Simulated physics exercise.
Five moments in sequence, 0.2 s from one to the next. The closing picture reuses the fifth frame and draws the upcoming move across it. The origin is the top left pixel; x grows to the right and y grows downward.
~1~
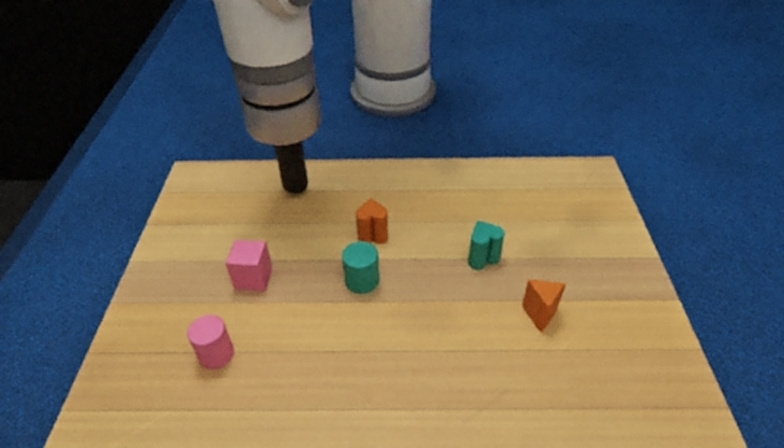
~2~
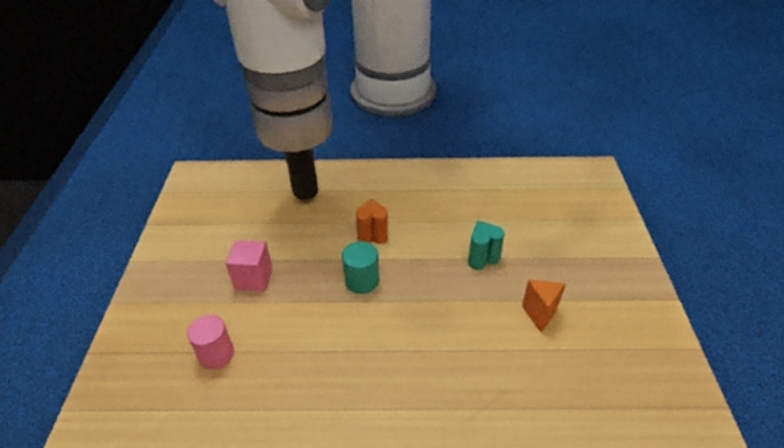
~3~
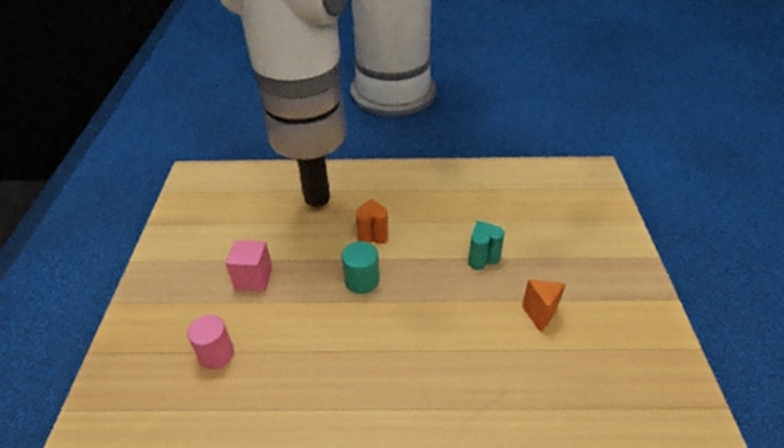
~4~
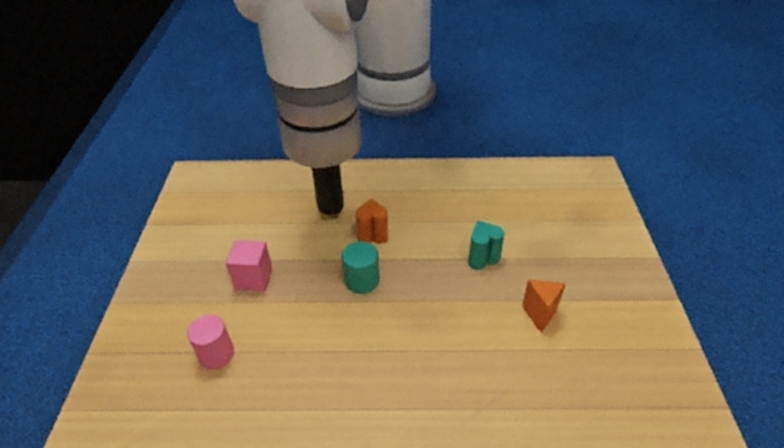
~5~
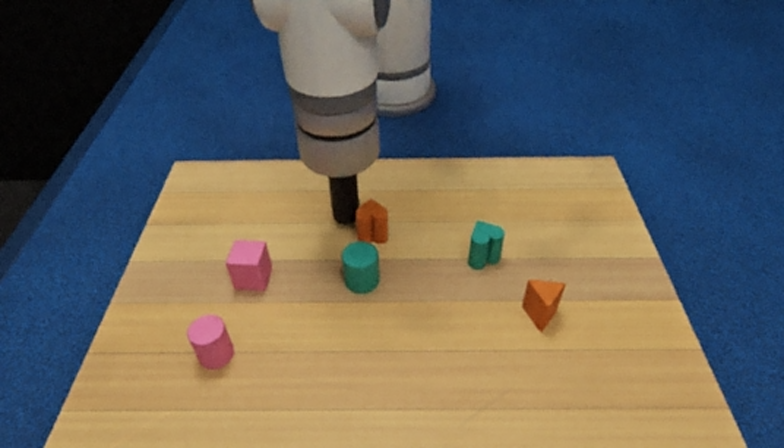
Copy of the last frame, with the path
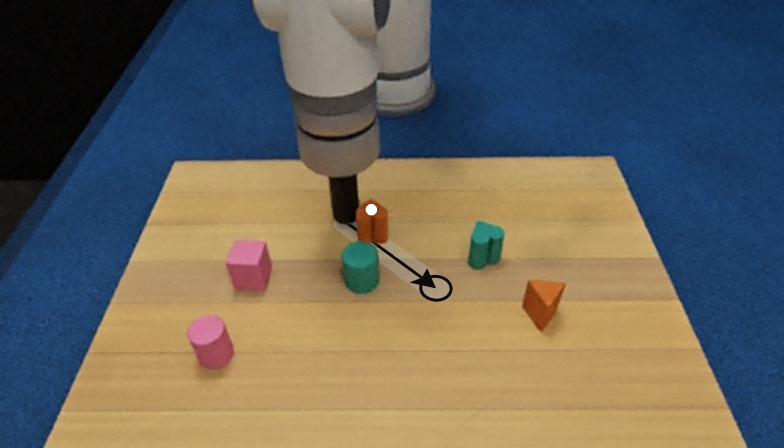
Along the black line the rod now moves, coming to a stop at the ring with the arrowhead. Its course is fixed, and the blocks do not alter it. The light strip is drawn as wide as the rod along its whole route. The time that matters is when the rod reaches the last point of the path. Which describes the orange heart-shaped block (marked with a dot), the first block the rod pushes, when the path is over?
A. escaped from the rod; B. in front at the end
I choose A.
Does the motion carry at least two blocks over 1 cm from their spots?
Short answer: No.
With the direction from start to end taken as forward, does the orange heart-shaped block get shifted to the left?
I expect so.
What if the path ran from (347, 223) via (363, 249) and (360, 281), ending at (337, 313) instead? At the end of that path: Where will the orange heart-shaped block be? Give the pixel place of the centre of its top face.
If I read the scene right, the answer is (389, 221).
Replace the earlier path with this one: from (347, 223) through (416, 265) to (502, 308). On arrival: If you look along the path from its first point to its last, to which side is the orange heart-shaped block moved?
Moves left.
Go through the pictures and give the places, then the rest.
In the first frame, rod's lower end at (296, 186); turquoise cylinder at (360, 254); orange heart-shaped block at (371, 210).
In the second frame, rod at (306, 192); blocks still.
In the third frame, rod at (317, 199); blocks still.
In the fourth frame, rod at (331, 207); blocks still.
In the fifth frame, rod at (347, 216); turquoise cylinder at (360, 254); orange heart-shaped block at (371, 210).
Drawn move, in a line from (347, 223) to (436, 288); the dot is on the orange heart-shaped block.
On the path given first. One third of the way, rod at (374, 236); orange heart-shaped block at (398, 223), turned 25° anticlockwise.
Two thirds of the way, rod at (404, 257); orange heart-shaped block at (433, 239), turned 50° anticlockwise.
At the end, rod at (436, 280); turquoise cylinder still; orange heart-shaped block at (452, 243), turned 80° anticlockwise.
